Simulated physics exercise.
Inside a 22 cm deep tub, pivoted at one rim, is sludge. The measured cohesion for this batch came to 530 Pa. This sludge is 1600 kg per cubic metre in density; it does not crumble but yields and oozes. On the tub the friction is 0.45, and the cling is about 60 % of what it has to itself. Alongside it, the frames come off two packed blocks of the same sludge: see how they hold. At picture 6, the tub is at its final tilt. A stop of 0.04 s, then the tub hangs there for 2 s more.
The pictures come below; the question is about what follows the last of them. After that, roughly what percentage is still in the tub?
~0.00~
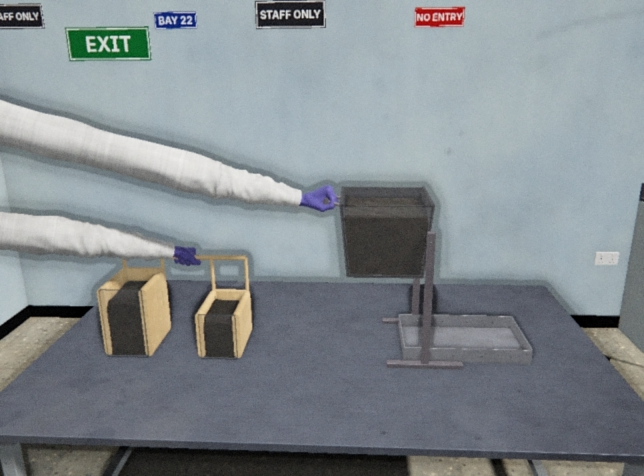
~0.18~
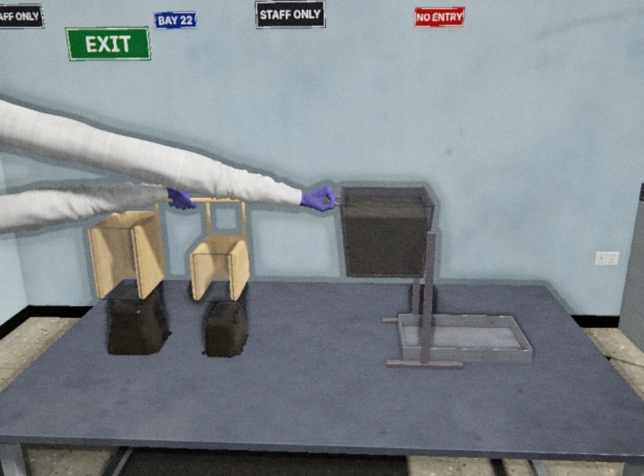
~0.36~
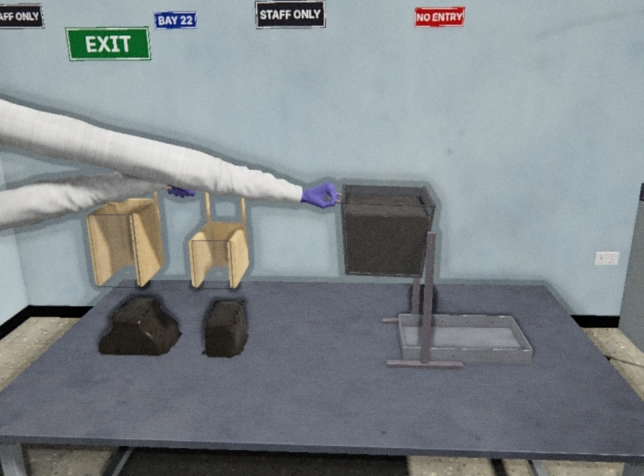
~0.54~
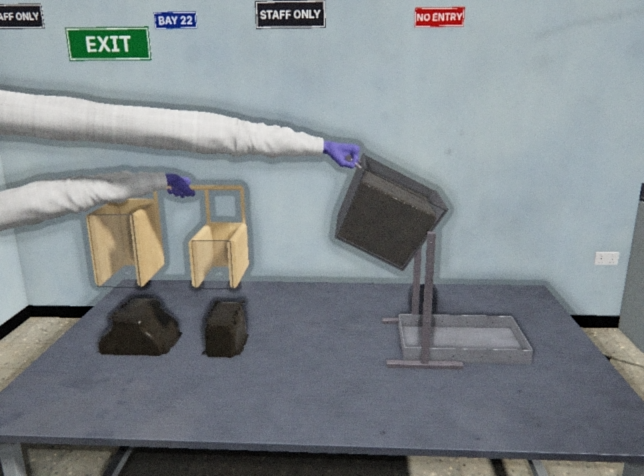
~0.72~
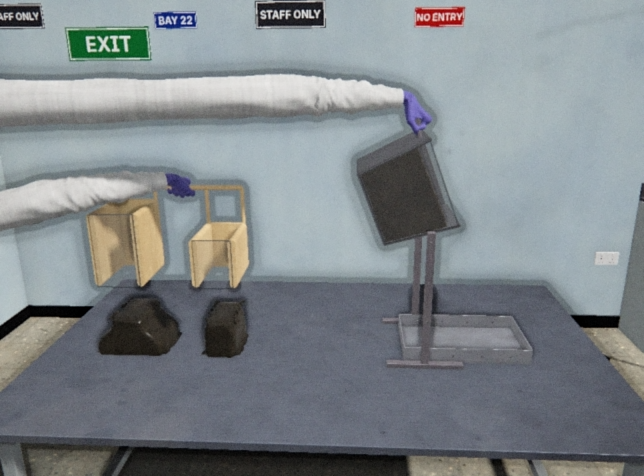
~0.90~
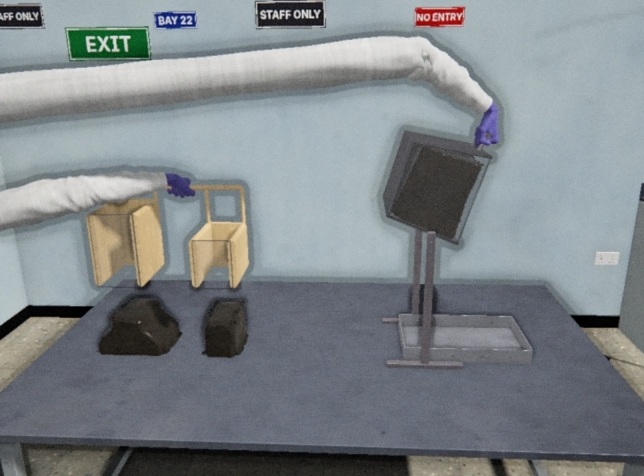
Roughly 0 %.
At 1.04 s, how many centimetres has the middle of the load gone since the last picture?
It has gone close to 12 cm.
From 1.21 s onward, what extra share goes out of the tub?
10 %.
By 1.04 s, the tub is at 107 degrees and holds 54 %.
By 1.21 s, the tub is at 107 degrees and holds 11 %.
By 1.38 s, the tub is at 107 degrees and holds 0 %.
By 1.55 s, the tub is at 107 degrees and holds 0 %.
By 2.90 s, at the end, the tub is at 107 degrees and holds 0 %.
